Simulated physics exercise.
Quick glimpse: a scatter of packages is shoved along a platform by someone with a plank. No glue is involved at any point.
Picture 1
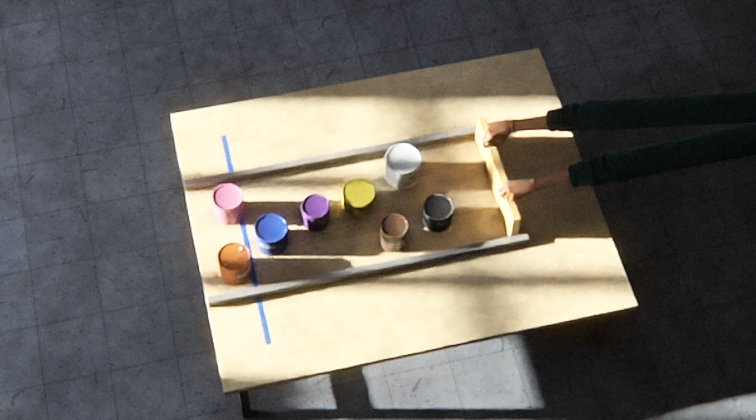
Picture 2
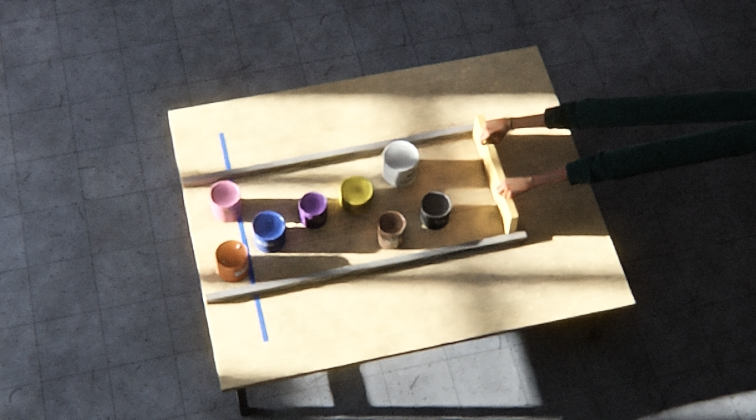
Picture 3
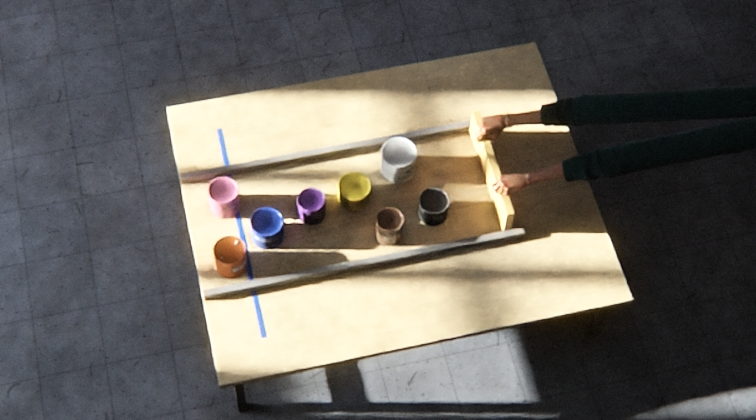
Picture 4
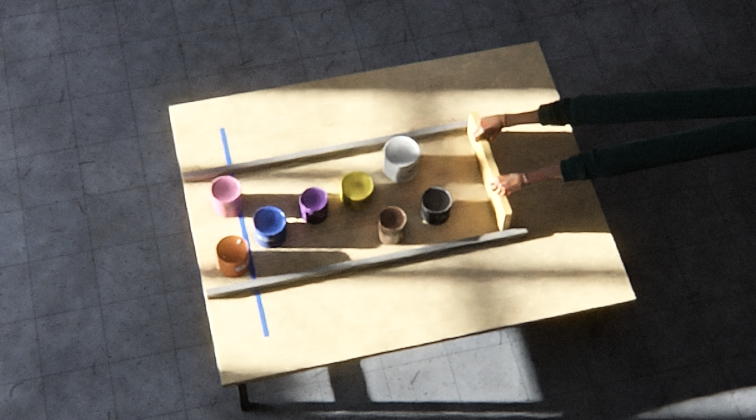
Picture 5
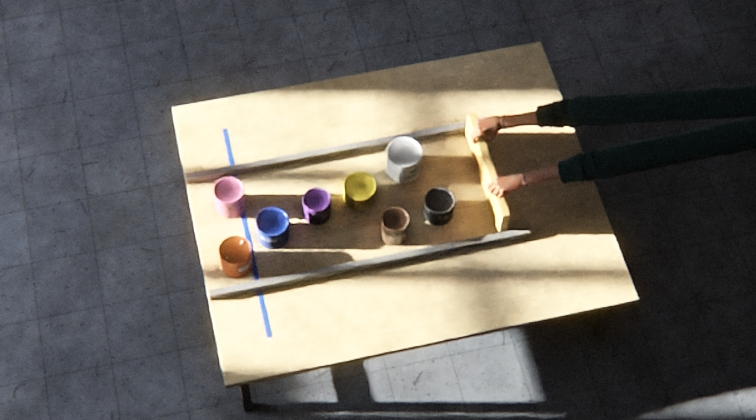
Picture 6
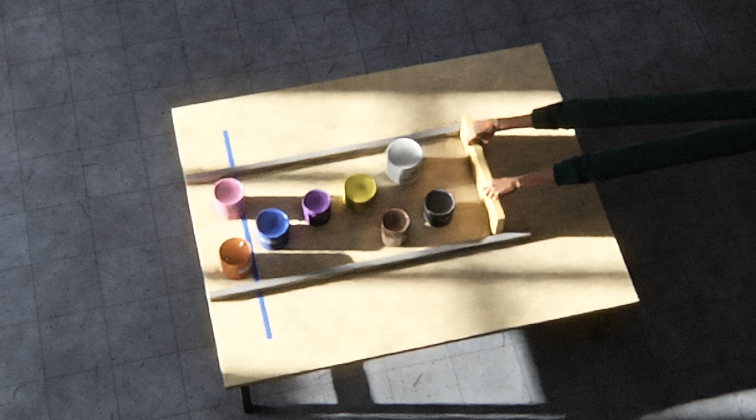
Two hands slide a wooden plank slightly left toward colorful paint cans that barely move.
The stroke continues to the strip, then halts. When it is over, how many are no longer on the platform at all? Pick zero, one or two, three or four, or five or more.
The answer is one or two.
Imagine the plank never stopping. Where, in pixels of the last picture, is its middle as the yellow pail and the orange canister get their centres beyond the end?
Around (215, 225) first and around (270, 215) second.
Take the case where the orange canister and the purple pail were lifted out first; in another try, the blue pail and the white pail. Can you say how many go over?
I'd say 0 the first time and 0 the second time.
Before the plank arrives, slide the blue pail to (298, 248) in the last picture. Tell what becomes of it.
Starting there, it stays aboard.
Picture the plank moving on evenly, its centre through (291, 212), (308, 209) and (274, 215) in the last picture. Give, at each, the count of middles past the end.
Taking the three positions in turn, the counts come to 0, 0 and 0.
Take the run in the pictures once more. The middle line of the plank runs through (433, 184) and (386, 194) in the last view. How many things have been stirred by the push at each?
First 1, after that 4.
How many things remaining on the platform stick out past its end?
Overhanging ones - 3.
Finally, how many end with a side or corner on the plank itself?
Count recorded: 4.
Early on, none off yet; orange canister at rest near (236, 259); pink pail at rest near (230, 200); blue pail at rest near (273, 230).
A while later, none off yet; orange canister travelled about its own width near (218, 272); pink pail at rest near (230, 200); blue pail travelled about its own width near (243, 253).
Finally, the number that fall off is one or two; lost, orange canister.
